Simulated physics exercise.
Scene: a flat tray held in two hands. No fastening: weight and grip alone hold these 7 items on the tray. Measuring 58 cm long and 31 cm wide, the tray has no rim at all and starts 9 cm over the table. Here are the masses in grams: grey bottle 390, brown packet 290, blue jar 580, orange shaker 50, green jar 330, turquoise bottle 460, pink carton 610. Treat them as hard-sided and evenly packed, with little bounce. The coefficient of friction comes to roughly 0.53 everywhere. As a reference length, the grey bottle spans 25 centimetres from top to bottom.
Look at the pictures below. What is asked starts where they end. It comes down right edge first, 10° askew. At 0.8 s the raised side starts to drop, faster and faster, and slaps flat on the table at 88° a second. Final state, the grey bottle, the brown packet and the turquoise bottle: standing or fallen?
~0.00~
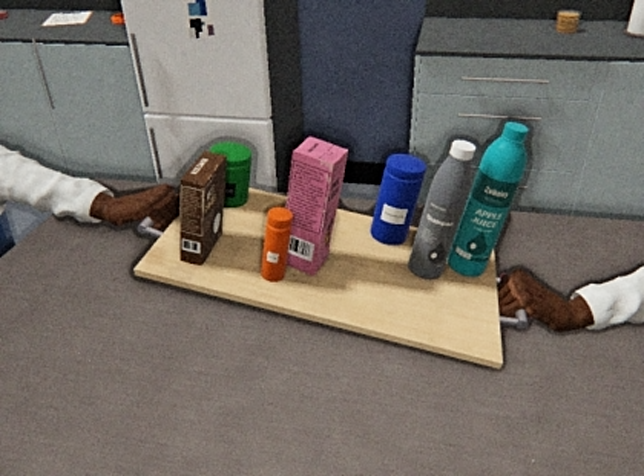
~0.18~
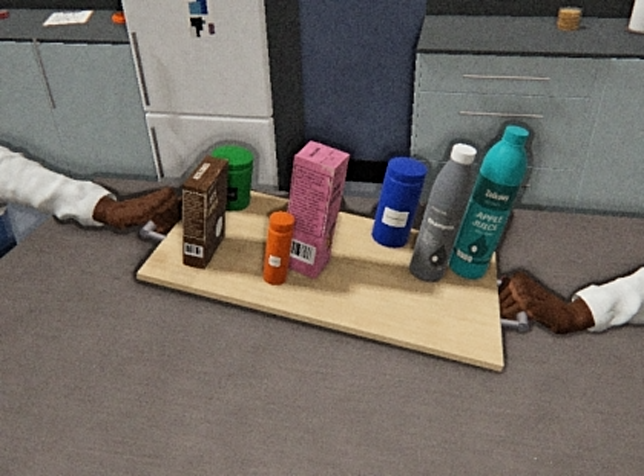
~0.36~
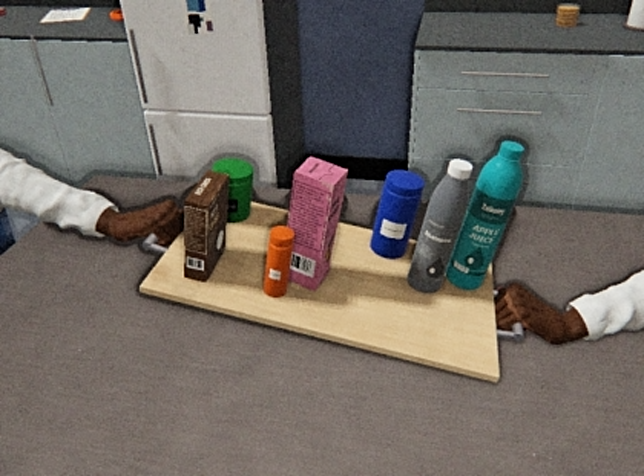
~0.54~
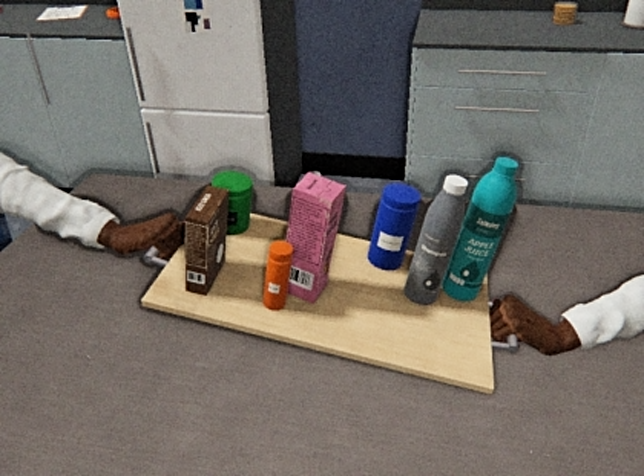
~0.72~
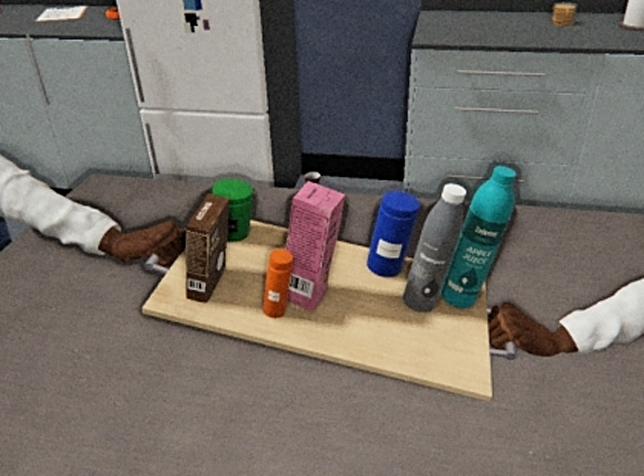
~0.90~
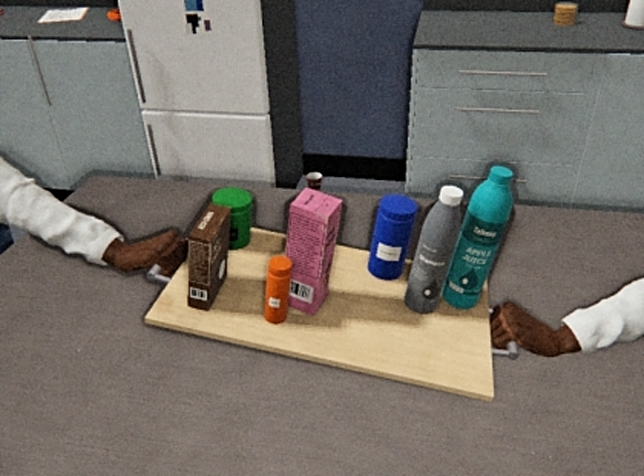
Grey bottle standing; brown packet fallen; turquoise bottle standing.
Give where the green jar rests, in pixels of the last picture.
It settles somewhere near (229, 248).
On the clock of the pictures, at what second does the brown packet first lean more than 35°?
About 1.5 seconds.
By 1.30 s, tray flat on the table; brown packet rocked 16° off its seat near (192, 286); grey bottle rocked 7° off its seat near (414, 255); turquoise bottle rocked 4° off its seat near (460, 240).
By 1.60 s, tray flat on the table; brown packet now off the tray; grey bottle rocked 3° off its seat near (426, 258).
When it is over (2.7 s), off the tray and tipped over, brown packet; the other 6 within 5 cm of the start. In the last view, grey bottle near (422, 258), brown packet near (156, 309).
